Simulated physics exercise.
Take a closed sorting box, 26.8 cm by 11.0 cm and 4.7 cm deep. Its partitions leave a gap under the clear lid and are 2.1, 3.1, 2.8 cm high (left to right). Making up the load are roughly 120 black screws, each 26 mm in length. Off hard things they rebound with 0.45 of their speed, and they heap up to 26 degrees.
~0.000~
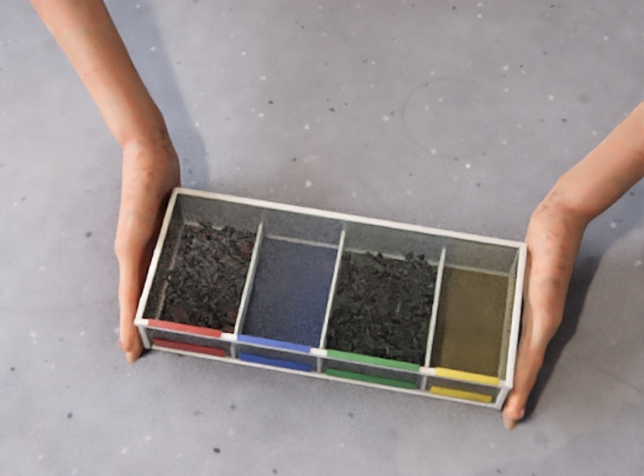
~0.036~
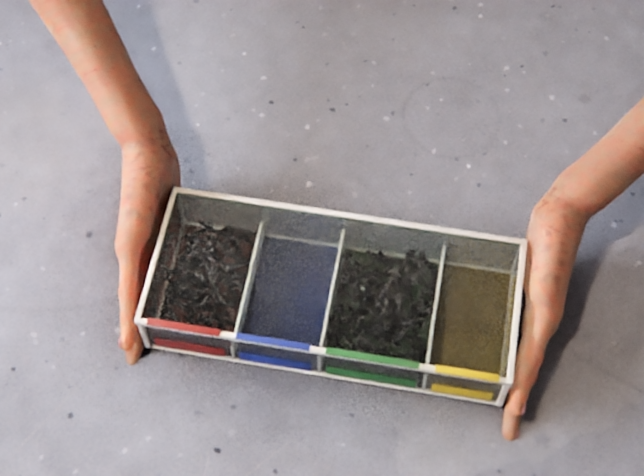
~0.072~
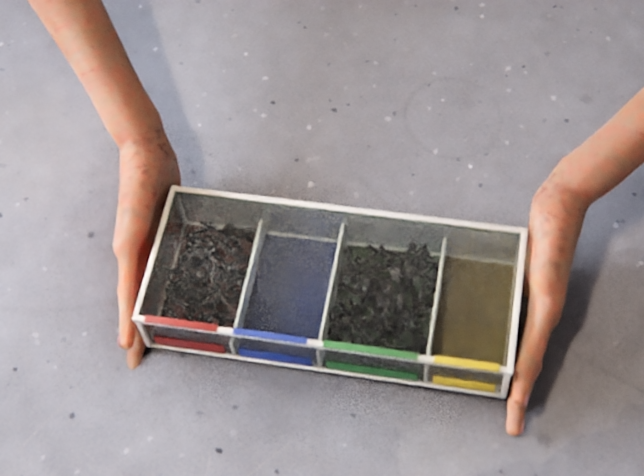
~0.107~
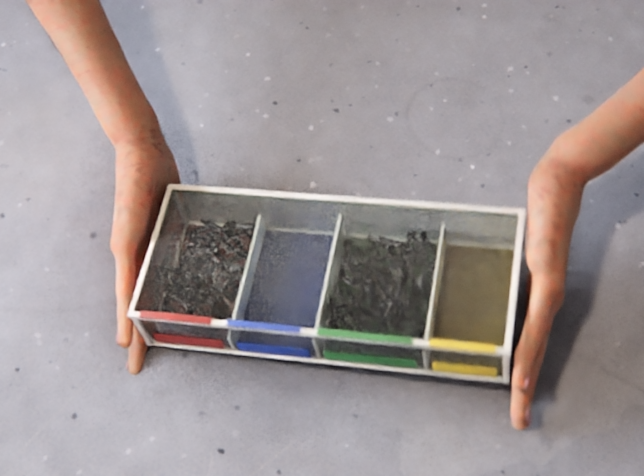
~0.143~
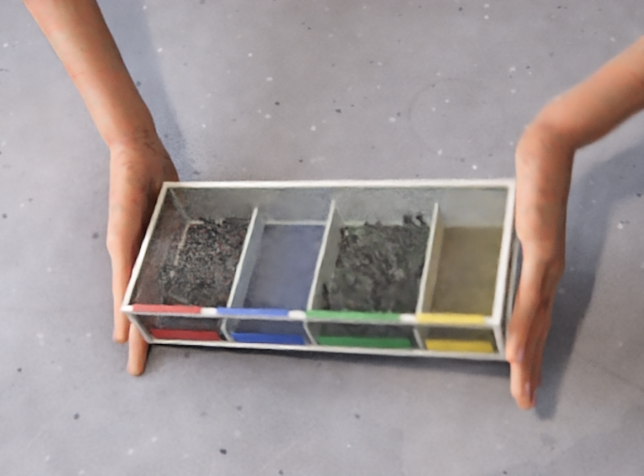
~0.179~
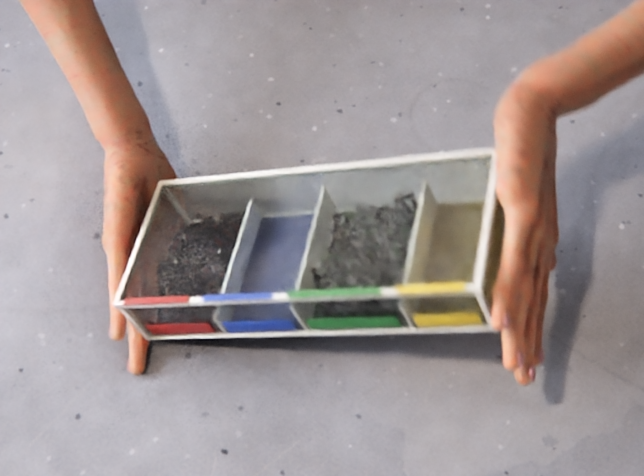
Two hands hold a clear-lidded box of dark pieces and tilt its right side upward.
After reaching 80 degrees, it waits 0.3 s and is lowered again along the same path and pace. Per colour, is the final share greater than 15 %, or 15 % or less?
Red: Greater than 15 %, blue: 15 % or less, green: Greater than 15 %, yellow: 15 % or less.
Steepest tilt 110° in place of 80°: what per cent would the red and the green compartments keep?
Red: 60; green: 35 (per cent).
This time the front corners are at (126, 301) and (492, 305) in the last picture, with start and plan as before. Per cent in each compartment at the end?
You'd see red at 60 percent, blue at 0, green at 40 and yellow at 0 percent.
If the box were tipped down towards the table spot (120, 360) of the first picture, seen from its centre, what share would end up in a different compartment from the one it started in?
Estimate: Near 15 per cent.
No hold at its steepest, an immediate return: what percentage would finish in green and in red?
Then, in per cent: Green 40; red 55.
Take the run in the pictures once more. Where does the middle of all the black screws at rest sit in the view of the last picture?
Centre at rest: Approx. (229, 268) px.
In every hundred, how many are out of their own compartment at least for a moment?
Estimate: Around 15 %.
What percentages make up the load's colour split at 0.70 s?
It splits as red 50, blue 10, green 40 and yellow 0 percent.
After 0.70 s, tilt 80 degrees; red 50 %, blue 10 %, green 40 %.
After 1.04 s, tilt 47 degrees; red 60 %, green 40 %.
Then, at 1.48 s, tilt 0 degrees; red 60 %, blue 5 %, green 40 %.
At rest (2.2 s), red 60 %, blue 5 %, green 40 %, yellow 0 %.
